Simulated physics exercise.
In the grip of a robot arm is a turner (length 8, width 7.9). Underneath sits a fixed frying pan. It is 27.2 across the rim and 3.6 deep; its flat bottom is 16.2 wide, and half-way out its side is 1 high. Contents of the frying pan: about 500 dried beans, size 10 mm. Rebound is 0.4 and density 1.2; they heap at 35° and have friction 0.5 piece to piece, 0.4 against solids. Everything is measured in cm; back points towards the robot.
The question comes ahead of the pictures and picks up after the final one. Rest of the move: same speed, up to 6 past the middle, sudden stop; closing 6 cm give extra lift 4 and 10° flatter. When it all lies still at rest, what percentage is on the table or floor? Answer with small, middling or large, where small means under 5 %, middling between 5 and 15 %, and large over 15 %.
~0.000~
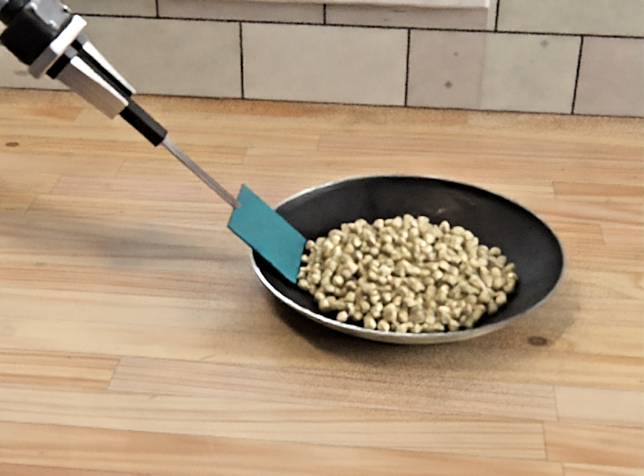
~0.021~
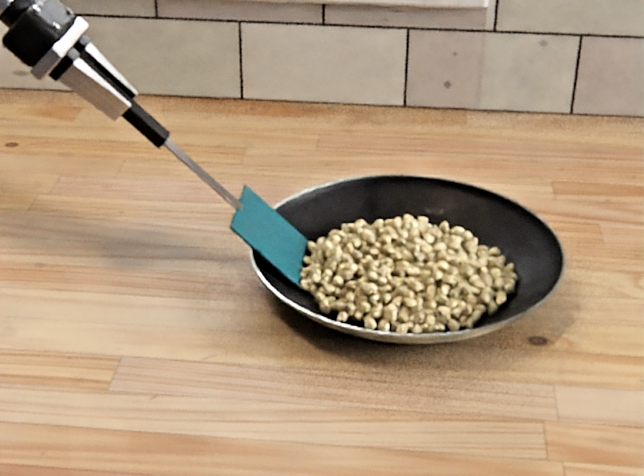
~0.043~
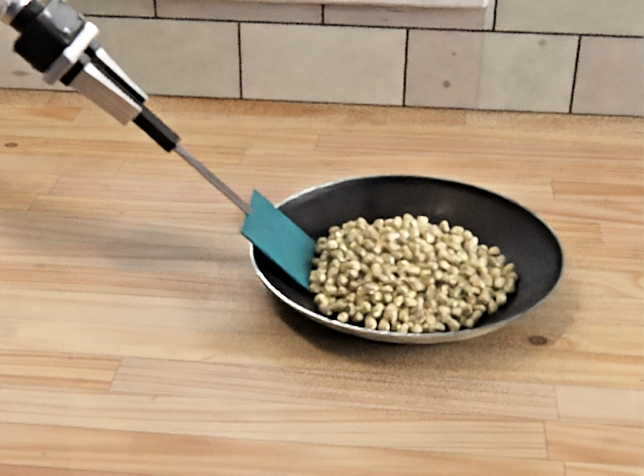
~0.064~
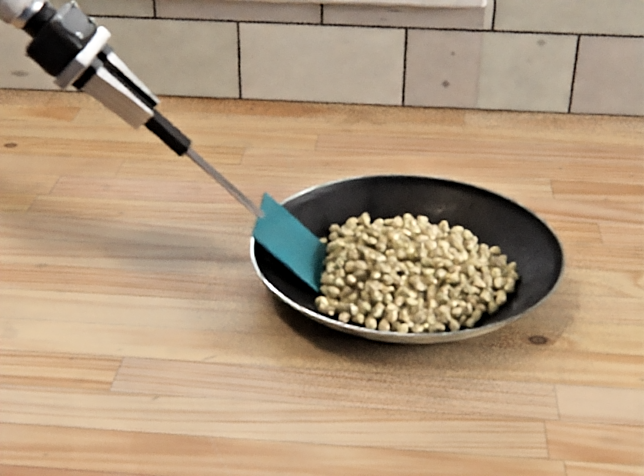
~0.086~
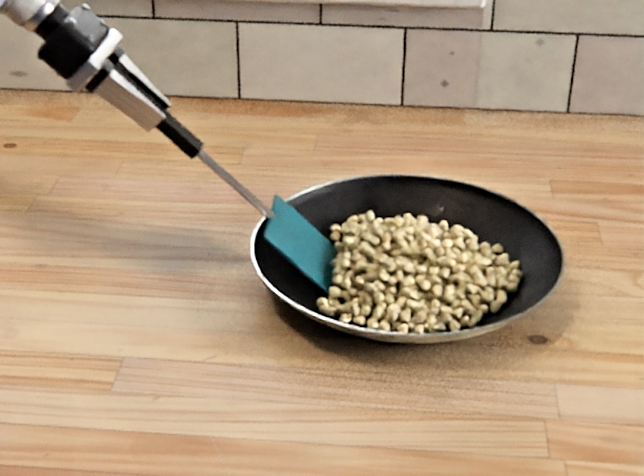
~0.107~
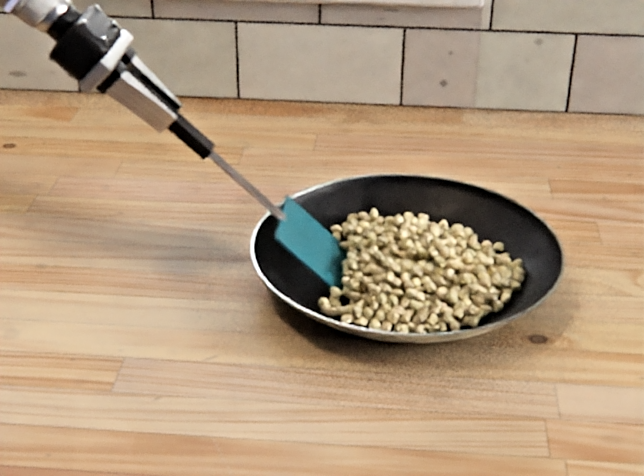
It is small.
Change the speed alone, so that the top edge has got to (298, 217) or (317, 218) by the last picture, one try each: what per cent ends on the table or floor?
Estimates: Near 0 %, near 5 %.
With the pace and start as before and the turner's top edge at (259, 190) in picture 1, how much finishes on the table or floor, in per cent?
I'd estimate around 0 per cent.
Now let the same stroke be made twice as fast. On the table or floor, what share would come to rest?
In that case, close to 10 per cent.
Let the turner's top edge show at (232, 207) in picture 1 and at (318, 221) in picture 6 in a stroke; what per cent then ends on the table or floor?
Off the vessel, on the table or floor: Some 5 percent.
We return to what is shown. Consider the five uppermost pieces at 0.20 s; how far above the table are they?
Somewhere near 3 cm, I'd say.
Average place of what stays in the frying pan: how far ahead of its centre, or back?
Roughly 4.5 centimetres ahead.
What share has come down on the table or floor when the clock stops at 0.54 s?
About 0 per cent.
By 0.20 s, sloping 44°, highest piece 3 above the table; 504 in the frying pan.
By 0.29 s, sloping 39°, highest piece 4 above the table; 504 in the frying pan.
By 0.54 s, sloping 34°, highest piece 4 above the table; 503 in the frying pan, 1 on the table or floor.
By 1.59 s, sloping 34°, highest piece 4 above the table; 503 in the frying pan, 1 on the table or floor.
Final count, 503 in the frying pan, 1 on the table or floor. That is 0 % on the table or floor.
